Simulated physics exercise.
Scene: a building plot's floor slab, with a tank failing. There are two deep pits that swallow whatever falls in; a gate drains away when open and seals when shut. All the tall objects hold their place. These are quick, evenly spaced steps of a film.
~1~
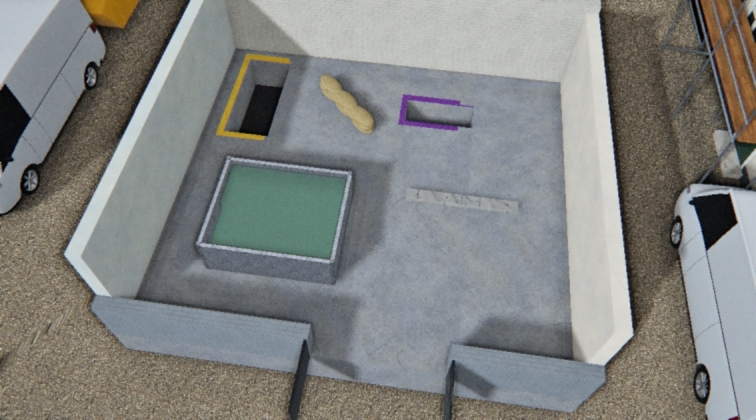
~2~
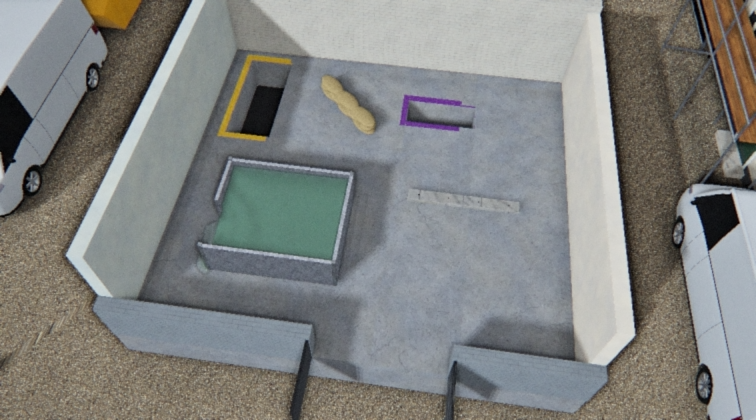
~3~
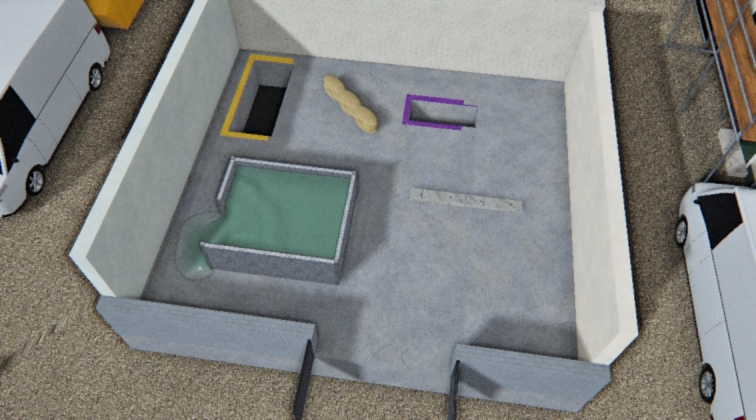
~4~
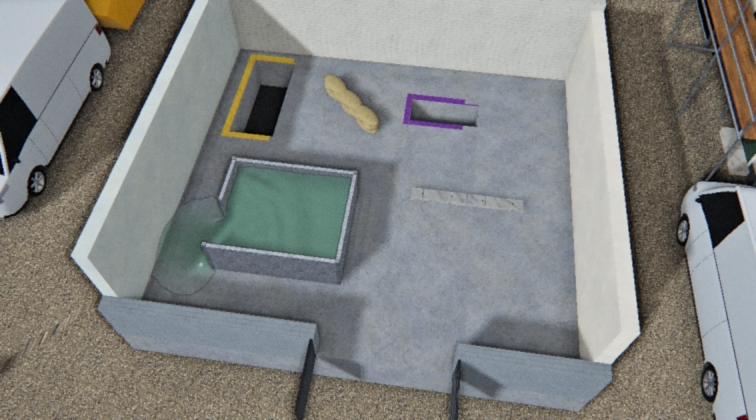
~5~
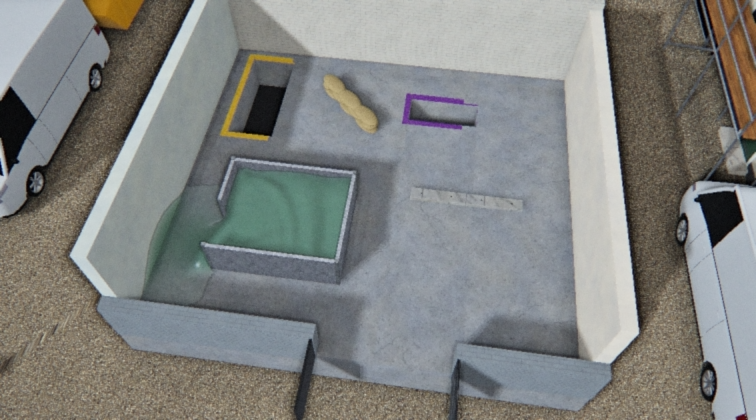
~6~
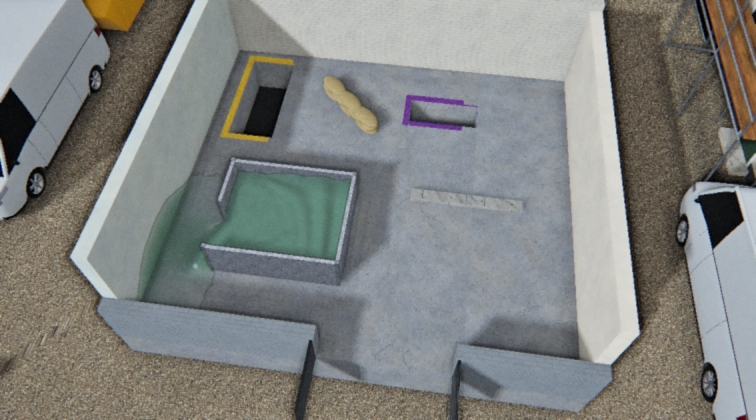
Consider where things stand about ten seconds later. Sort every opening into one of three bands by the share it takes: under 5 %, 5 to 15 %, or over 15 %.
The gate takes 5 to 15 %; the purple pit takes under 5 %; the yellow pit takes over 15 %.
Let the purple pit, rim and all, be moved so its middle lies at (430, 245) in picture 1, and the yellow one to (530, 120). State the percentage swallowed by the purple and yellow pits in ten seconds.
Parts in a hundred: Purple 4, yellow 8.
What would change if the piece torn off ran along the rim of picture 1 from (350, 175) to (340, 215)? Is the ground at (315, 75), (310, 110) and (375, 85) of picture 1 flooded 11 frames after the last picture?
Going point by point: Left unwetted, left unwetted, left unwetted.
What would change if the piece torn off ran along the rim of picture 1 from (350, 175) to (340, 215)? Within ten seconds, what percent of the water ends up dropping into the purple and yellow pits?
Result - purple: 15 %; yellow: 4 %.
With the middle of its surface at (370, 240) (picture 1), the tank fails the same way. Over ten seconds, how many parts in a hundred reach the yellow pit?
Share in the yellow pit - 45 in a hundred.
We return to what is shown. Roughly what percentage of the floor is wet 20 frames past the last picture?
I reckon around 40 %.
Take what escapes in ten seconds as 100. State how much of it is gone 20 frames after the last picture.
Near 25 in a hundred, I reckon.
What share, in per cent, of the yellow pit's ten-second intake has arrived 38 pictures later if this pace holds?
Estimate: Roughly 70 %.
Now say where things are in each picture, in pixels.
The tank at (278, 210) is whole and still, in the first frame.
The front is at (201, 268), out from the gap at (217, 238), in the second frame.
Water pours out at (220, 239) and has run to (191, 222), in the third frame.
Water pours out at (221, 239) and has run to (155, 267), in the fourth frame.
Water pours out at (220, 239) and has run to (143, 295), in the fifth frame.
Water pours out at (220, 240) and has run to a hidden place, in the sixth frame.
A moment on, water covers 10 % of the floor; the gate 0 %, the purple pit 0 %, the yellow pit 0 %.
Next, water covers 20 % of the floor; the gate 0 %, the purple pit 0 %, the yellow pit 3 %.
Then, water covers 40 % of the floor; the gate 0 %, the purple pit 0 %, the yellow pit 9 %.
Later, water covers 55 % of the floor; the gate 4 %, the purple pit 0 %, the yellow pit 18 %.
In the end, water covers 75 % of the floor; the gate 9 %, the purple pit 1 %, the yellow pit 27 %.
